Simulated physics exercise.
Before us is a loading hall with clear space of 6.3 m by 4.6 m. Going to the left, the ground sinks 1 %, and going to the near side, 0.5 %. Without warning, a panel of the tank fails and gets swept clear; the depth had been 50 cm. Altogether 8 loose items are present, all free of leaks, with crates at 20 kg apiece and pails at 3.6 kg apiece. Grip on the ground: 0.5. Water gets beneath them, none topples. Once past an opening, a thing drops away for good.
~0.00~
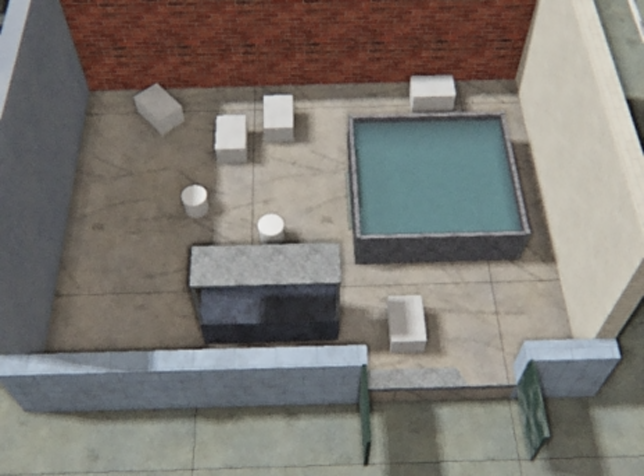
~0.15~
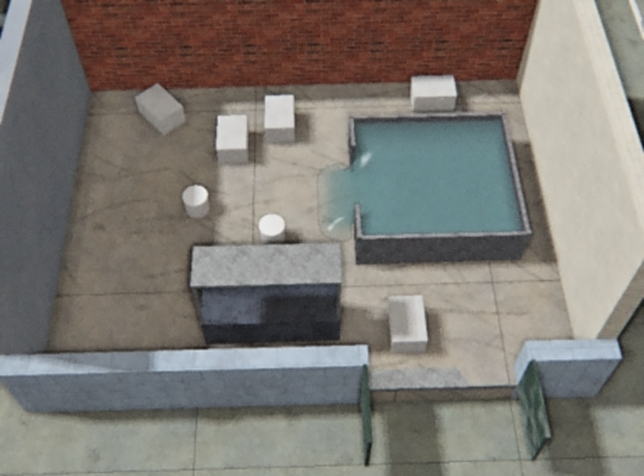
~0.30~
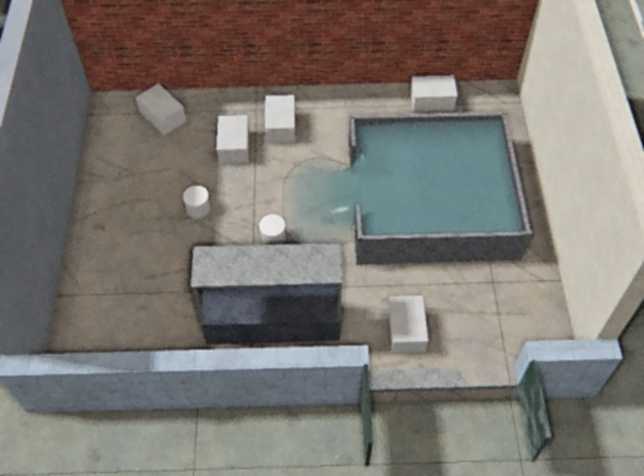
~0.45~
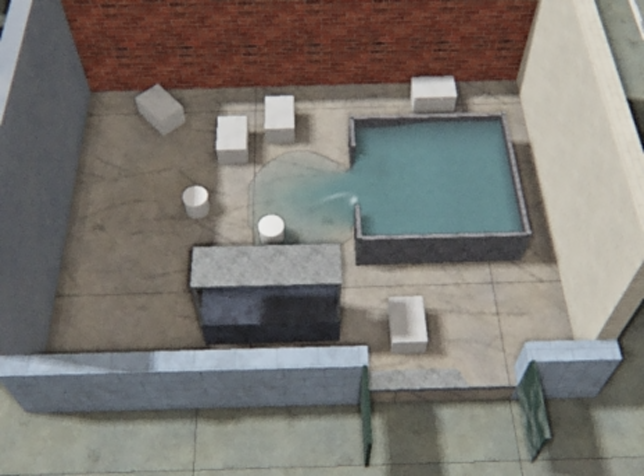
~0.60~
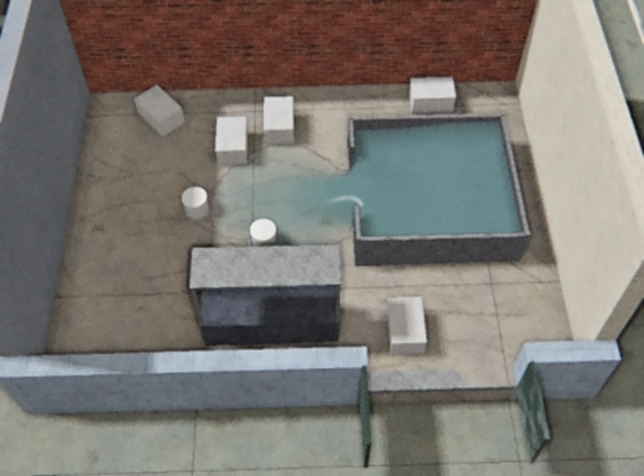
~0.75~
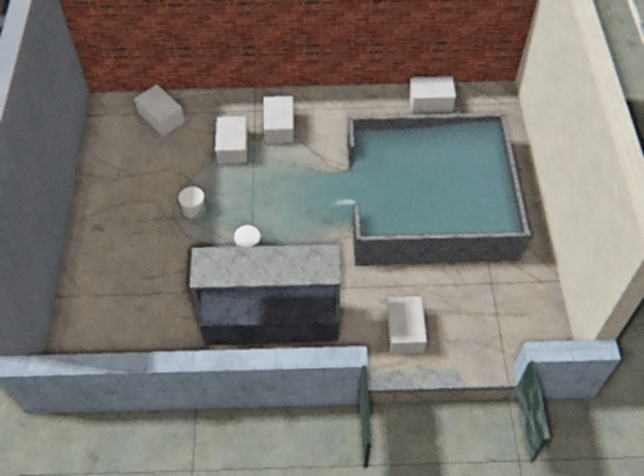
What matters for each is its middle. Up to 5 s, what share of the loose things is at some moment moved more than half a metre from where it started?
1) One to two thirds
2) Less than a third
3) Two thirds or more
(1) One to two thirds.
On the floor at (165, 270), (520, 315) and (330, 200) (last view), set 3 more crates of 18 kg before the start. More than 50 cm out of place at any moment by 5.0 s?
Result by item: Beyond it; within it; beyond it.
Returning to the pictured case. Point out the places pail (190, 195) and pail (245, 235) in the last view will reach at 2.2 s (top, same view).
First near (81, 204), second near (56, 307).
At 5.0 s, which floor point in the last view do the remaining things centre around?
Near (242, 205).
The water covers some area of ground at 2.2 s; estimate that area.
I'd estimate close to 17 m2.
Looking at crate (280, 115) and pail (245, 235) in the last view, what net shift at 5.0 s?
The shifts read 0 cm and 150 cm, in that sequence.
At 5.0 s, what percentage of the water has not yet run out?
Close to 100 in a hundred parts remain.
After 1.1 s 2 of 8 are over 50 cm from their spots; 0 afloat.
After 2.2 s 4 of 8 are over 50 cm from their spots; 2 afloat.
After 3.5 s 4 of 8 are over 50 cm from their spots; 3 afloat.
After 5.0 s 3 of 8 are over 50 cm from their spots, and 4 have been at some point; 5 afloat.
